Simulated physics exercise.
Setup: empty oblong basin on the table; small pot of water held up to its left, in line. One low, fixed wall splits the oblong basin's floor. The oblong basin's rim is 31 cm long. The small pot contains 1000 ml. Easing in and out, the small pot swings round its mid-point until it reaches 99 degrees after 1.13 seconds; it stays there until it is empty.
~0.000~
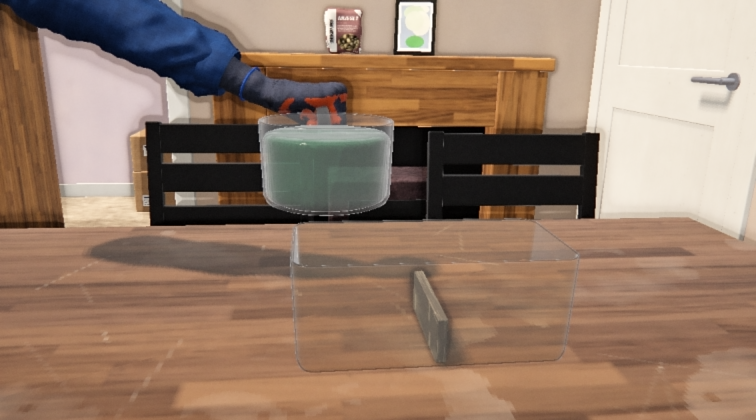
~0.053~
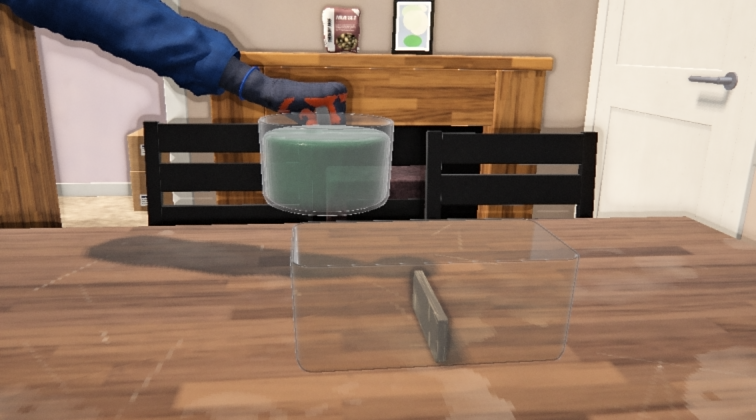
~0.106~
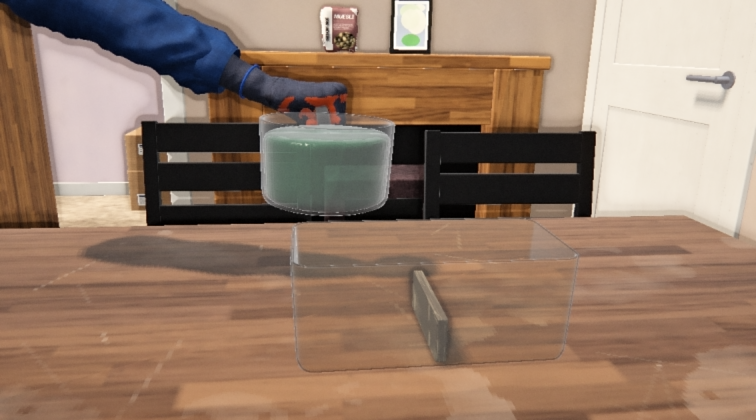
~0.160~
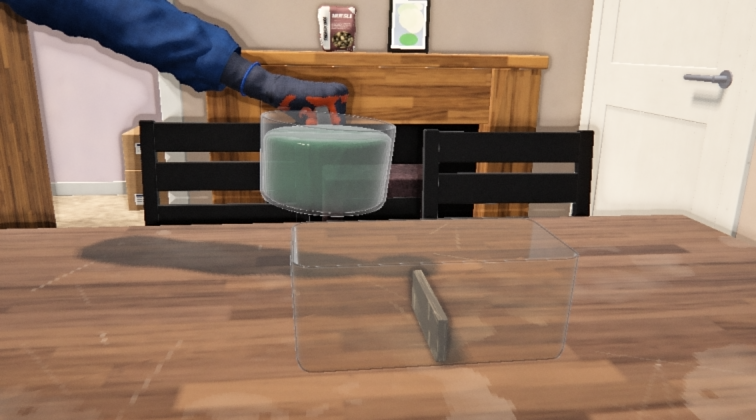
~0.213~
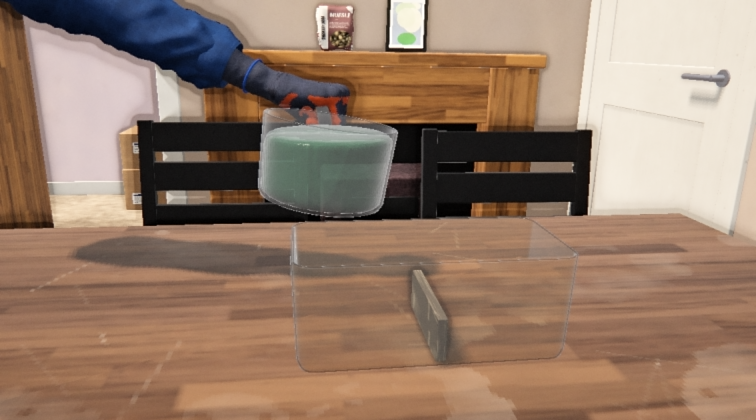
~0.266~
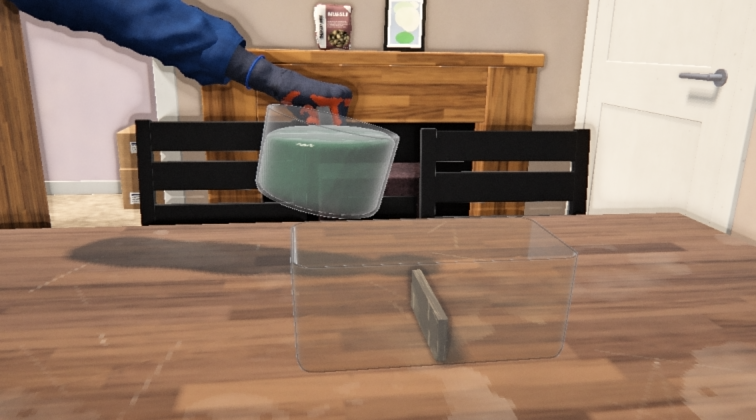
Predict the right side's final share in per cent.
The right side finishes with roughly 64 per cent.
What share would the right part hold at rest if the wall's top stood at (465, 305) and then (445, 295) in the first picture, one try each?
Some 20 in a hundred, then some 40 in a hundred.
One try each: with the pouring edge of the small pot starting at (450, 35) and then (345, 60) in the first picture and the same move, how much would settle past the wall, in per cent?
90 in a hundred, followed by 25 in a hundred.
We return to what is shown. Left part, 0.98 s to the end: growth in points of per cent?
About 20 per cent.
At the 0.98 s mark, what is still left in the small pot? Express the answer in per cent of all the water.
Roughly 16 percent remains.
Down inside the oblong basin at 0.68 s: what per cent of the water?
Some 14 per cent.
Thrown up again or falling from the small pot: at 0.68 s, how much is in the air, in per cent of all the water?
I'd say close to 22 per cent.
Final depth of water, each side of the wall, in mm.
About 16 mm left, about 32 mm right.
After 0.68 s the tilt is 64° and 65 per cent is still to pour, 2 is left of the wall and 12 right of it.
After 0.98 s the tilt is 94° and 17 per cent is still to pour, 15 is left of the wall and 62 right of it.
After 1.29 s the tilt is 99° and 2 per cent is still to pour, 32 is left of the wall and 64 right of it.
After 1.63 s the tilt is 99° and 0 per cent is still to pour, 35 is left of the wall and 64 right of it.
In the end 36 per cent lies left of the wall, 64 right of it and 0 outside.
